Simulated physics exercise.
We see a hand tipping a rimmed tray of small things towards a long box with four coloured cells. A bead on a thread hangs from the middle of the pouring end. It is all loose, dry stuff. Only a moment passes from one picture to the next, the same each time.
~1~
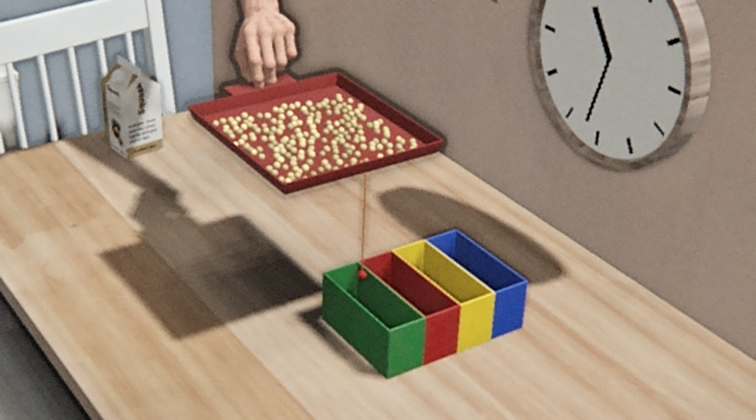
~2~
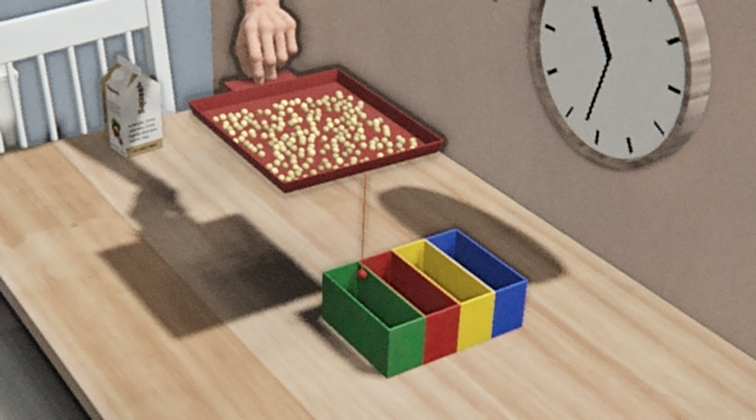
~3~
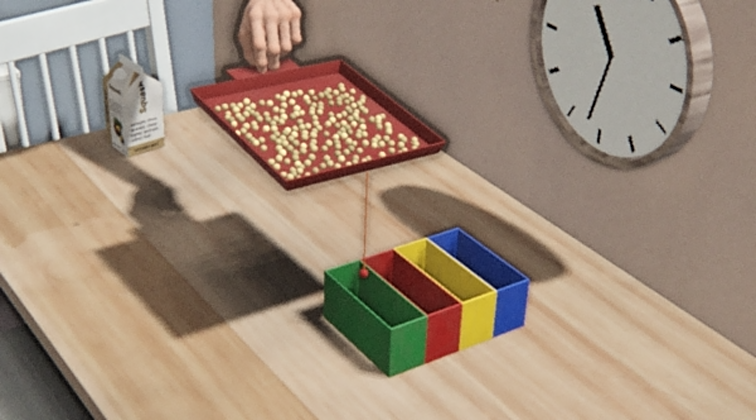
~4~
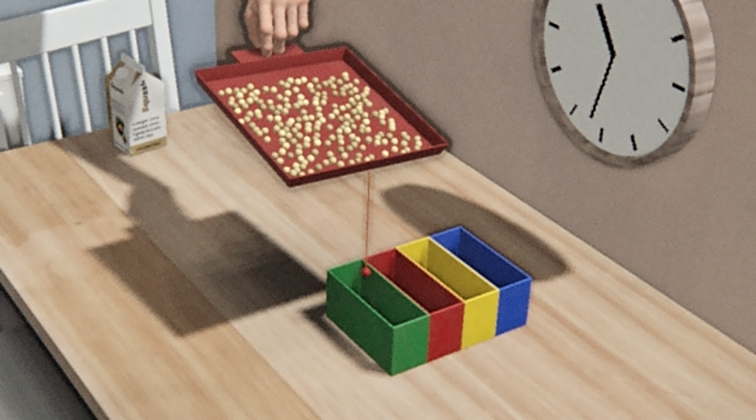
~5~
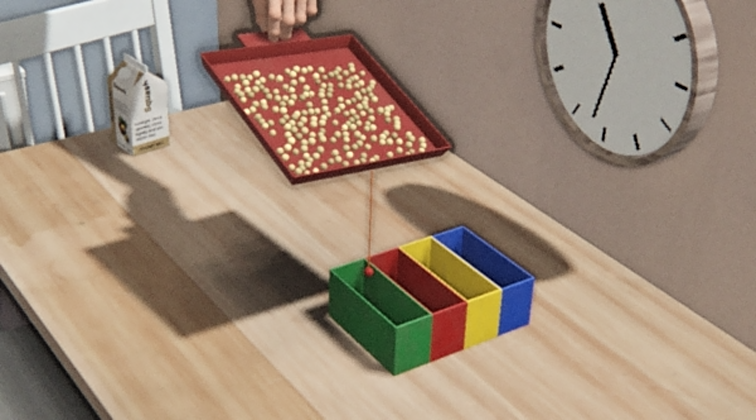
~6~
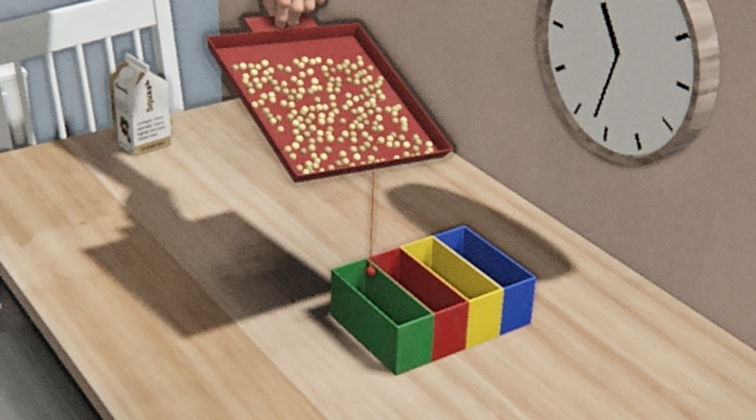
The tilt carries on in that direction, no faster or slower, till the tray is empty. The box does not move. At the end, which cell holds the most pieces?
Most goes to the yellow cell.
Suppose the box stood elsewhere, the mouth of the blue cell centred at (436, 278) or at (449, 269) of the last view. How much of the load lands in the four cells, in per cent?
Near 70 % and 90 %.
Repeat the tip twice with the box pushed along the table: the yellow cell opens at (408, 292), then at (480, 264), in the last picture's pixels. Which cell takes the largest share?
First blue, then the red cell.
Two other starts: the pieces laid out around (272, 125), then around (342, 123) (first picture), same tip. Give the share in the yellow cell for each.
Near 40 % and 60 %.
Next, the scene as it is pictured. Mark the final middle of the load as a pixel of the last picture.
Close to (437, 323).
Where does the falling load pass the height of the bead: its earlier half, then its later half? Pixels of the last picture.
Around (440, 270) and then (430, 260).
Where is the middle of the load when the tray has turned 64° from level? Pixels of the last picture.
Roughly at (404, 158).
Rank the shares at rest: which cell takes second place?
Next in line is the red cell.
Soon after the last picture, tray tipped steeply; most on the tray; a stray few in the yellow cell; a stray few in the red cell; a small part falling or outside the box.
A little later, tray tipped past a quarter turn; a small part on the tray; about a quarter in the yellow cell; about a quarter in the red cell; a small part in the green cell; a stray few in the blue cell; about a third falling or outside the box.
Later still, tray tipped past a quarter turn; about half in the yellow cell; about a third in the red cell; about a quarter in the green cell; a stray few in the blue cell; a small part falling or outside the box.
At rest, tray tipped past a quarter turn; about half in the yellow cell; about a third in the red cell; about a quarter in the green cell; a stray few in the blue cell; a small part outside the box.
